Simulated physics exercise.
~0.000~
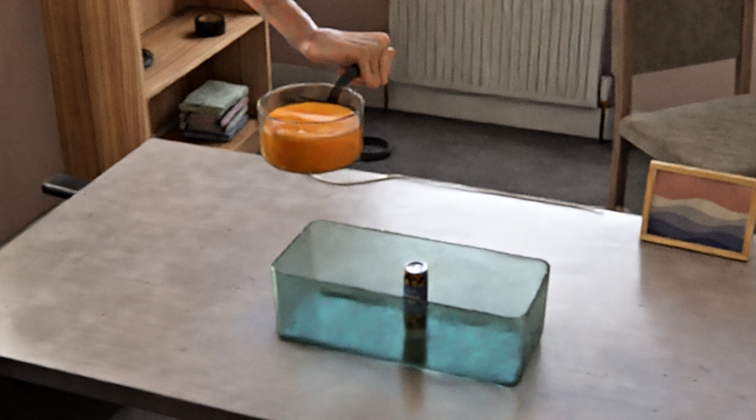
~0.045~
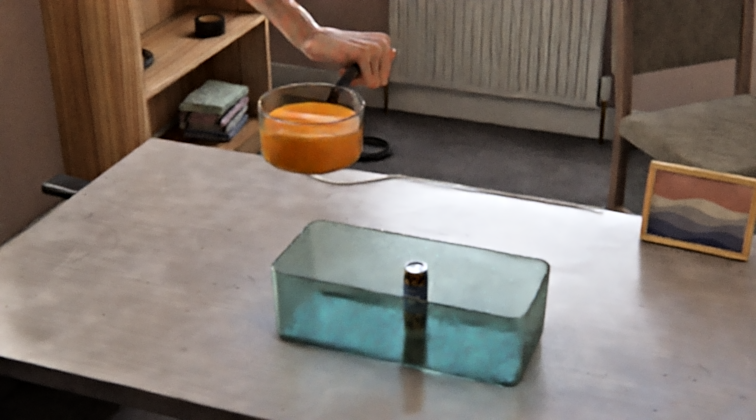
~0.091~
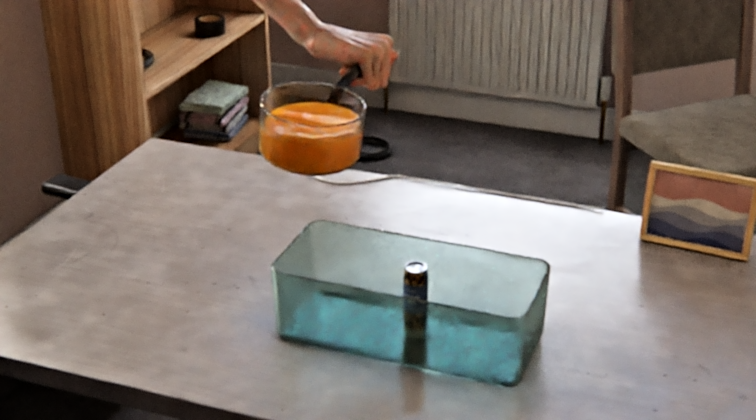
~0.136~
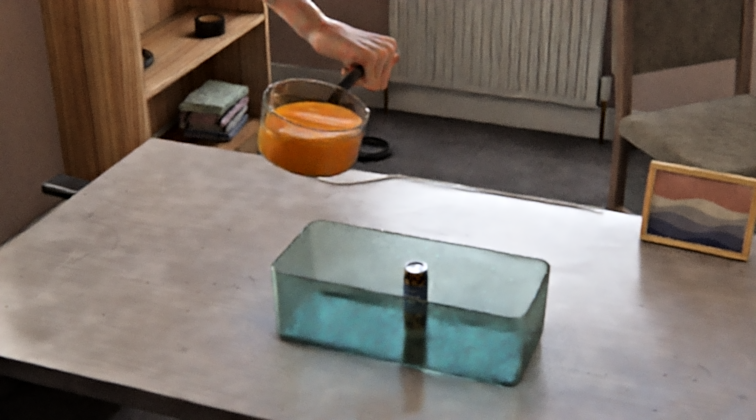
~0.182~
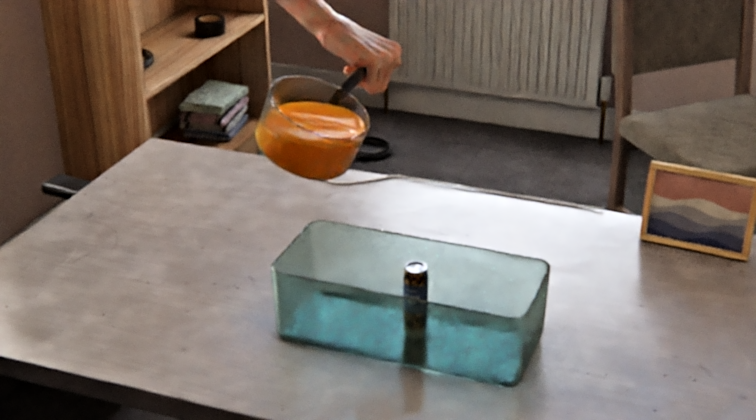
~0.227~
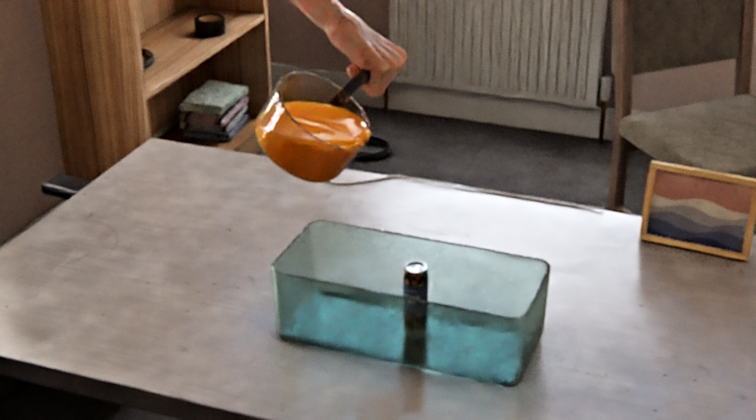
The video shows a hand holding a small clear pot of orange juice above a table, beyond a teal glass basin with a dark tin in it. The hand gradually tilts the pot to the right, lowering its right edge.
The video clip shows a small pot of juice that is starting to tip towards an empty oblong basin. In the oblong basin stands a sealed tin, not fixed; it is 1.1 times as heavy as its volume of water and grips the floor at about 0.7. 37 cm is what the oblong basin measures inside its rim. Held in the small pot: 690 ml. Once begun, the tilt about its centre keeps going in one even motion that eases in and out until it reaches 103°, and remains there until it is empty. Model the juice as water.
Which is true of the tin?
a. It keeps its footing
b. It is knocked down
The answer is b.
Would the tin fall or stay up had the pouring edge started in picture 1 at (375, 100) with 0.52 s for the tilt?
It does not tip.
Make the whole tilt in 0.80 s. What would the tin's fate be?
Well, the tin simply holds firm.
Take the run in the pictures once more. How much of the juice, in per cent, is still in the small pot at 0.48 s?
I'd put it near 32 percent.
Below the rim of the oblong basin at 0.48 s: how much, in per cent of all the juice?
Roughly 12 percent.
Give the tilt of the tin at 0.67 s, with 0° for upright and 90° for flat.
0°.
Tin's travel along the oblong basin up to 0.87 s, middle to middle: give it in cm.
Its middle sits about 3 cm from the start.
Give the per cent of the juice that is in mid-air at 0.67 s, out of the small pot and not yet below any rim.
Something like 10 per cent is in the air then.
After 0.48 s the tilt is 96° and 31 per cent is still to pour; the tin stands where it began.
After 0.67 s the tilt is 103° and 8 per cent is still to pour; the tin stands 1 cm from where it began.
After 0.87 s the tilt is 103° and 1 per cent is still to pour; the tin leans 21°.
After 1.08 s the tilt is 103° and 0 per cent is still to pour; the tin lies on its side.
In the end the tin lies on its side.
